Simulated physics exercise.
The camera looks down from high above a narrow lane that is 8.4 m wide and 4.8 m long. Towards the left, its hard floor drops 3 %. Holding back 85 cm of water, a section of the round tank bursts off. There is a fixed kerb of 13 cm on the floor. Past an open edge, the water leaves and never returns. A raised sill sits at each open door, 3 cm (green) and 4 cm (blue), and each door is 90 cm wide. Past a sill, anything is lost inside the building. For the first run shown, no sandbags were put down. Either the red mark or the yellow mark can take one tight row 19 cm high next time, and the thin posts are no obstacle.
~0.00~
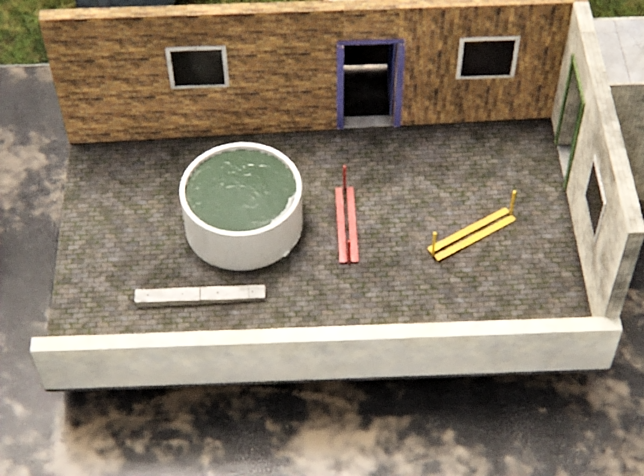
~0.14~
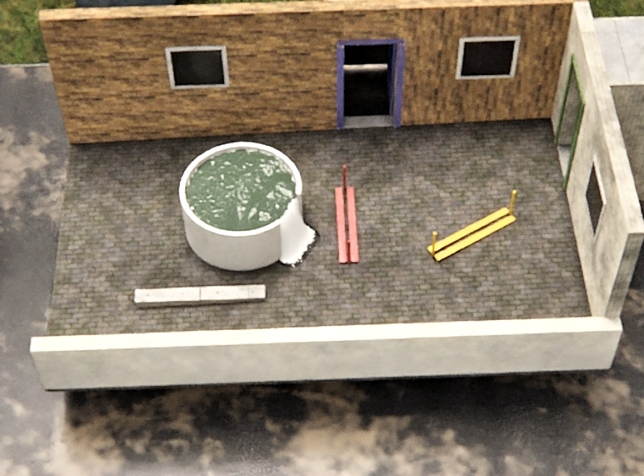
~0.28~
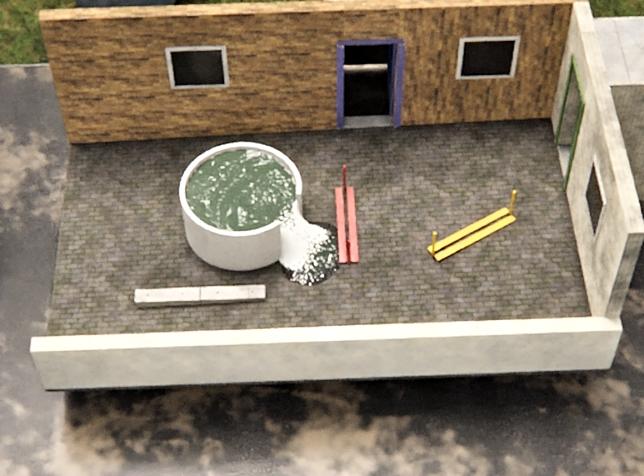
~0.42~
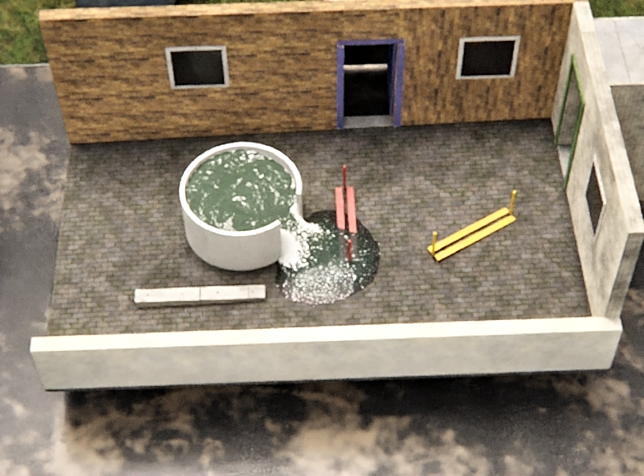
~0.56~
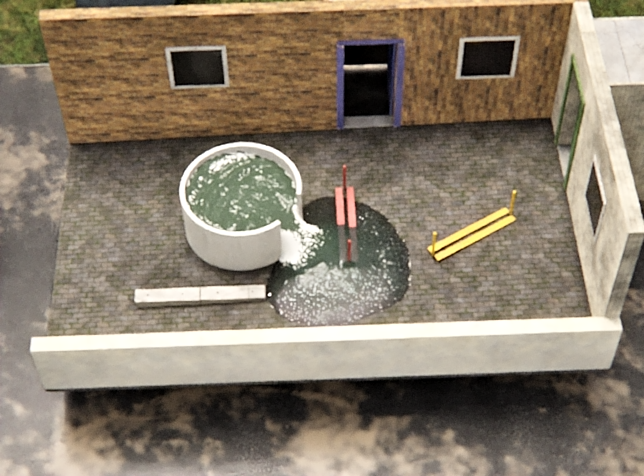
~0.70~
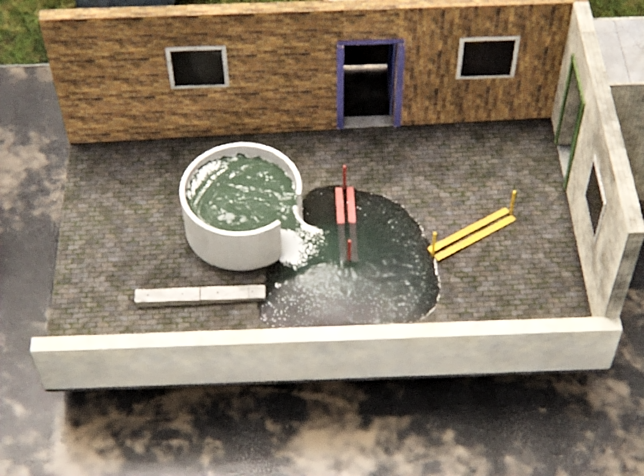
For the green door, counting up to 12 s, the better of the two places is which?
I would choose red.
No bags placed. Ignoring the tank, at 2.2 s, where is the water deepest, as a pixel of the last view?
(590, 339), roughly.
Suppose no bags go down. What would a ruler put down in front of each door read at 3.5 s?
Depth (cm) - green: 5, blue: 1.
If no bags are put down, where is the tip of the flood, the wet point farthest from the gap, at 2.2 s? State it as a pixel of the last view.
Roughly at (590, 339).
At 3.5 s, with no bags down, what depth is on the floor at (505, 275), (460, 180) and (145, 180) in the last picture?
I'd estimate 13, 1 and 0 centimetres.
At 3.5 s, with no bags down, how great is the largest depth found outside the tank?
Max depth: Close to 23 cm.
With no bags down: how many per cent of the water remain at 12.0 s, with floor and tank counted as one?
Share: About 68 %.
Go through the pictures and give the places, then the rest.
Still water, 85 cm deep, in the round tank at (241, 191), in the first frame.
Water pours out at (291, 231) and has run 0.4 m, to (287, 263); typically 10 cm deep outside, 85 cm at the round tank's back, in the second frame.
The front is at (345, 248), 0.9 m from the gap at (291, 233); 0.8 m2 of floor is under water; 85 cm left at the back of the round tank, in the third frame.
Water pours out at (291, 233) and has run 1.5 m, to (369, 276); typically 6 cm deep outside, 84 cm at the round tank's back, in the fourth frame.
Water pours out at (291, 233) and has run 2.1 m, to (400, 293); typically 5 cm deep outside, 81 cm at the round tank's back, in the fifth frame.
The front is at (431, 303), 2.6 m from the gap at (291, 233); 5.9 m2 of floor is under water; 71 cm left at the back of the round tank, in the sixth frame.
After 1.4 s water covers 35 % of the floor and is deepest (39 cm) near (298, 245) in the run without bags; in at the green door, 0 L with no bags, 0 L with the row on red, 0 L on yellow.
After 2.2 s water covers 45 % of the floor and is deepest (38 cm) near (590, 339) in the run without bags; in at the green door, 0 L with no bags, 0 L with the row on red, 0 L on yellow.
After 3.5 s water covers 55 % of the floor and is deepest (23 cm) near (526, 304) in the run without bags; in at the green door, 7 L with no bags, 0 L with the row on red, 19 L on yellow.
After 7.0 s water covers 75 % of the floor and is deepest (12 cm) near (298, 245) in the run without bags; in at the green door, 19 L with no bags, 3 L with the row on red, 57 L on yellow.
After 12.0 s water covers 70 % of the floor and is deepest (10 cm) near (296, 195) in the run without bags; in at the green door, 25 L with no bags, 3 L with the row on red, 66 L on yellow.
